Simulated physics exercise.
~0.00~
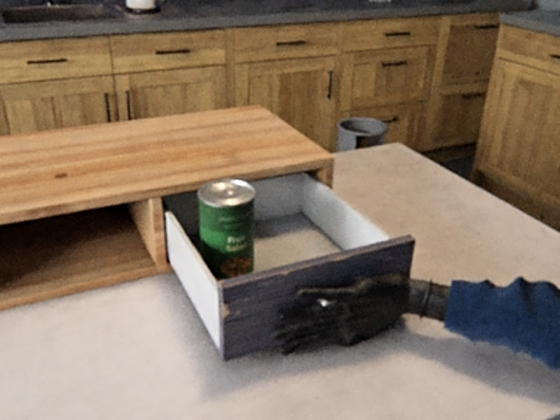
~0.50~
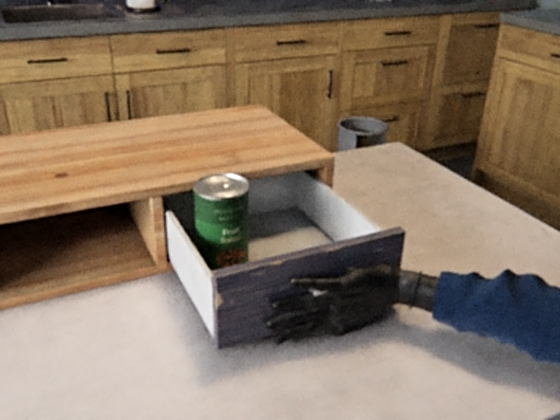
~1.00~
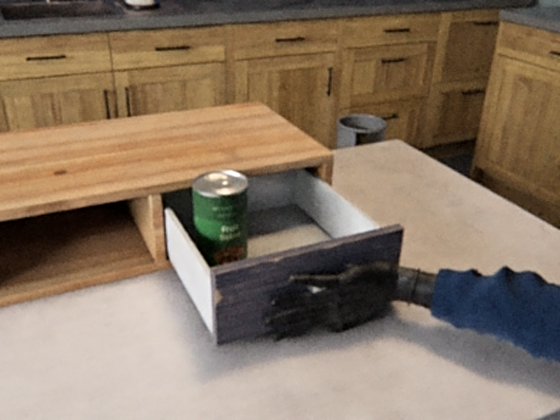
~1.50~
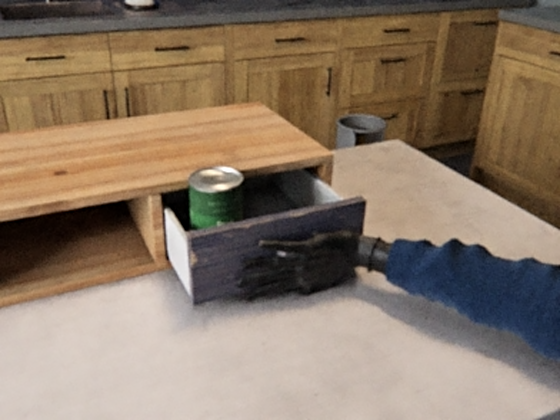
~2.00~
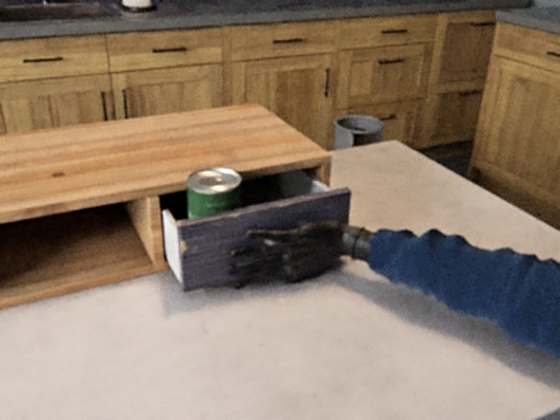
A drawer with a dark front and white sides stands open from a low wooden chest on a pale countertop, seen from slightly above by a gently swaying camera in a kitchen with wooden cabinets. A green tin stands upright inside it, and a dark hand with a blue sleeve rests against its front from the right. The hand first eases the drawer slightly inward, then holds almost still. It then pushes the drawer much further in, up and to the left, carrying the tin towards the chest. After a last, smaller push, the drawer remains ajar, with the tin still upright and the hand against the front.
